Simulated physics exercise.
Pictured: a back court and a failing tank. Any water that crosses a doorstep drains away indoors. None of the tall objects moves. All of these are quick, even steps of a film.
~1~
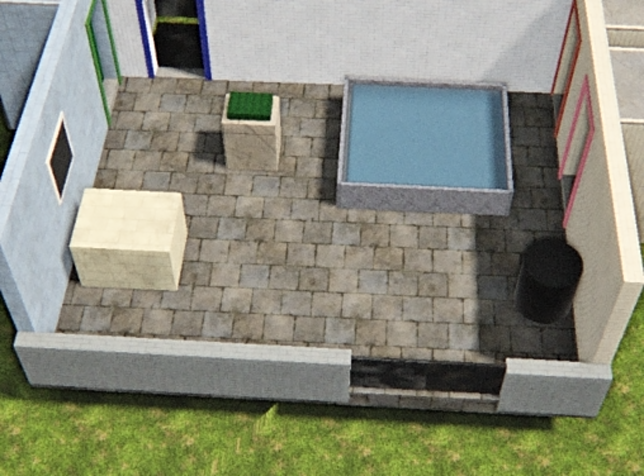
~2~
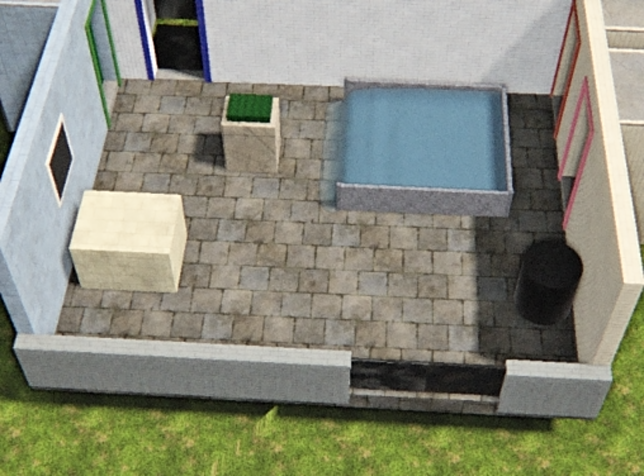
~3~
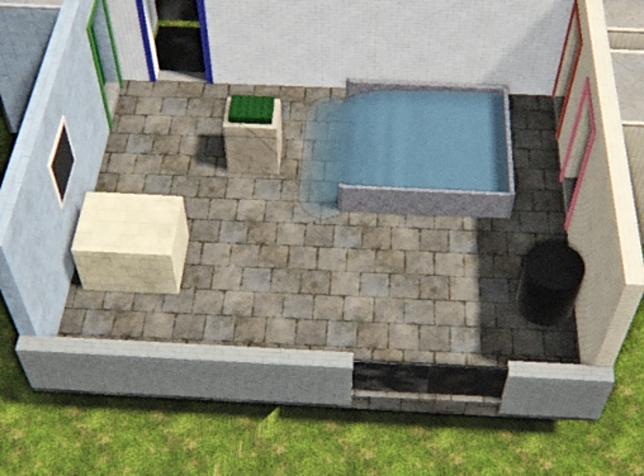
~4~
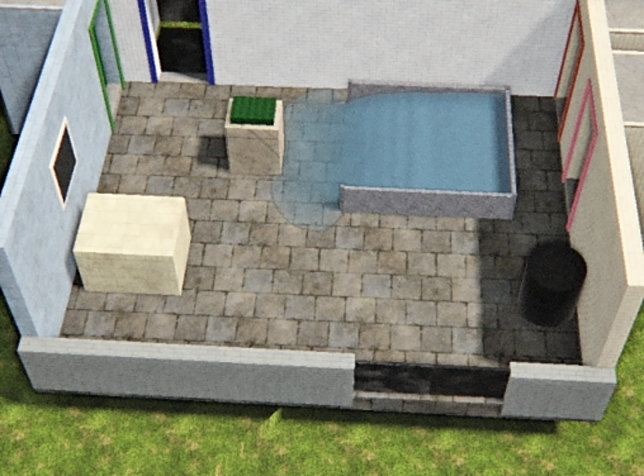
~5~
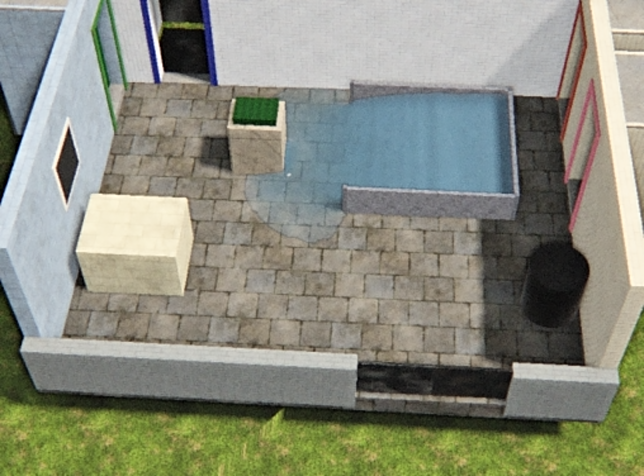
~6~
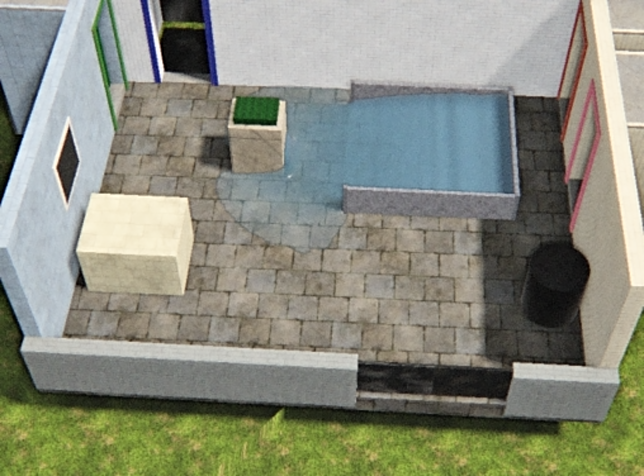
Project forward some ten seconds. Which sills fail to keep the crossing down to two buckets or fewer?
My prediction: The green door will be over the cap; the red door will be at or under the cap; the blue door will be over the cap; the pink door will be at or under the cap.
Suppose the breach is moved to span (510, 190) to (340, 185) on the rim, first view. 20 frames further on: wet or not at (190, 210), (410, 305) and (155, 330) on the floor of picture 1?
Untouched, submerged, submerged.
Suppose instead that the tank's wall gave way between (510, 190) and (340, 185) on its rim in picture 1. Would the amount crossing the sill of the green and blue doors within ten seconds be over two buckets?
Note - green door: Short of the mark, blue door: Past the mark.
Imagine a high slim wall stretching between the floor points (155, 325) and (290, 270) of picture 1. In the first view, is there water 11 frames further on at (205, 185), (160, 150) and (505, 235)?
Results in sequence: Swamped / swamped / bone-dry.
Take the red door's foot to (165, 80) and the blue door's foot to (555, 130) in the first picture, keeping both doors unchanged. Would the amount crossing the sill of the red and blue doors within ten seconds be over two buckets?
Note - red ends up above it; blue ends up short of it.
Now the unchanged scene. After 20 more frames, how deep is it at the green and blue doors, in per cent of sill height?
I'd put it at close to 170 and 270 per cent.
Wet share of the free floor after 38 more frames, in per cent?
That works out at 70 %.
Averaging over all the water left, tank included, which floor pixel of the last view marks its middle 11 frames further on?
Near (329, 159) in the last view.
A moment on, water covers 30 % of the floor; the green door not reached, the red door not reached, the blue door wet at the sill, nothing in, the pink door not reached.
Next, water covers 40 % of the floor; the green door under two buckets in, the red door not reached, the blue door under two buckets in, the pink door not reached.
Then, water covers 55 % of the floor; the green door over two buckets in, the red door not reached, the blue door over two buckets in, the pink door not reached.
Later, water covers 70 % of the floor; the green door far over two buckets in, the red door wet at the sill, nothing in, the blue door far over two buckets in, the pink door not reached.
In the end, water covers 95 % of the floor; the green door far over two buckets in, the red door wet at the sill, nothing in, the blue door far over two buckets in, the pink door not reached.
